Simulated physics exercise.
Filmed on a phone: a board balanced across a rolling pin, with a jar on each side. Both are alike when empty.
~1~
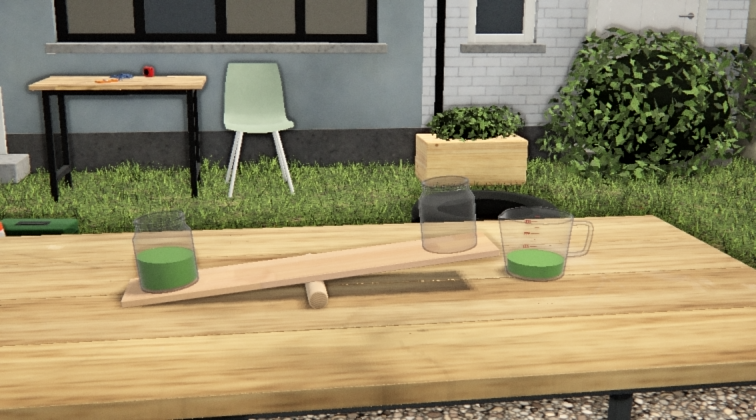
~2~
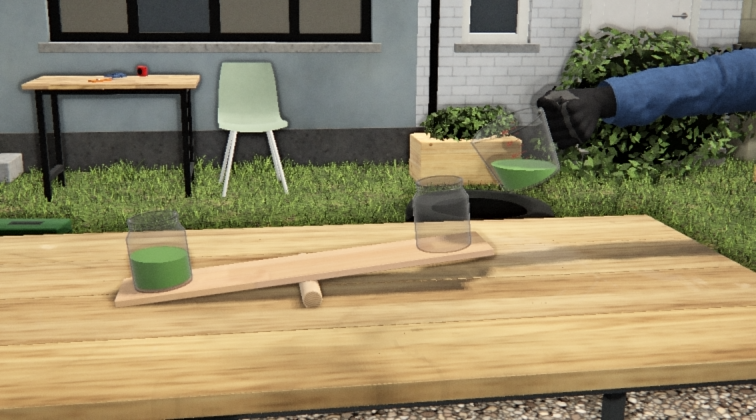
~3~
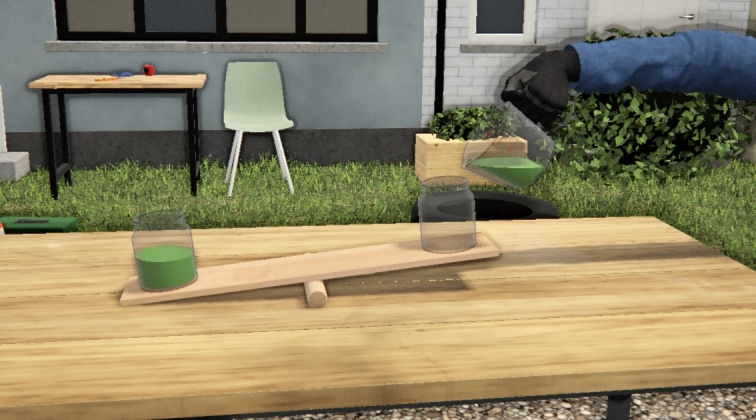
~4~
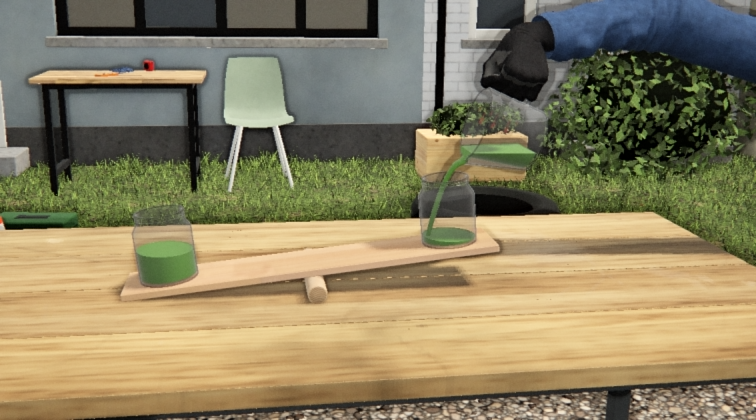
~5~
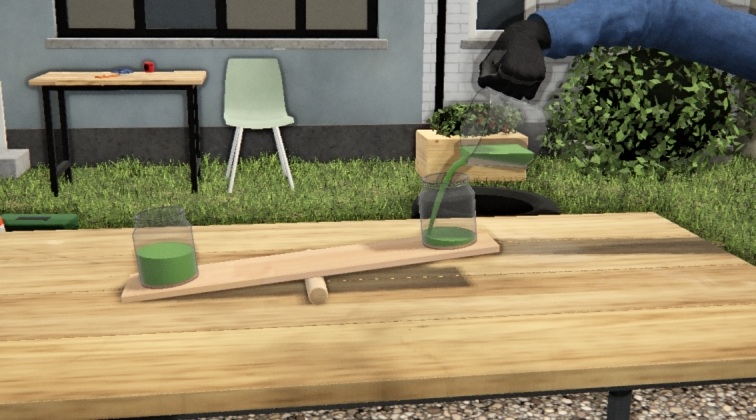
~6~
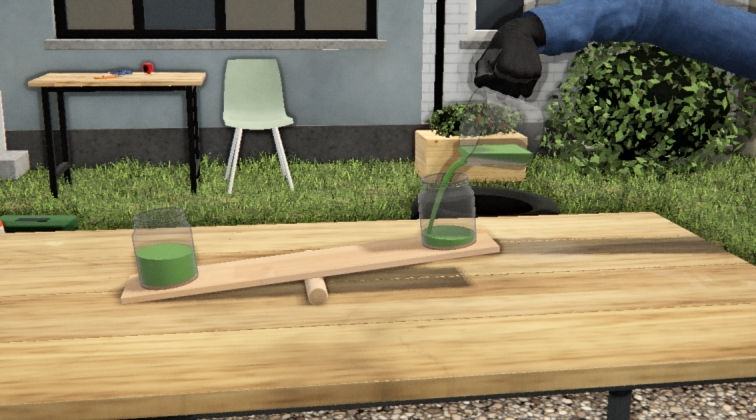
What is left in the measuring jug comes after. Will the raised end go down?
In the end the board keeps its lean.
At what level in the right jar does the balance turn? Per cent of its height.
I make it 40 per cent.
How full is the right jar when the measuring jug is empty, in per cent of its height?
About 25 per cent.
Next, the right jar is nearly empty; the board leans as before.
After that, the right jar is about a quarter full; the board leans as before.
Finally, the right jar is about a quarter full; the board leans as before.
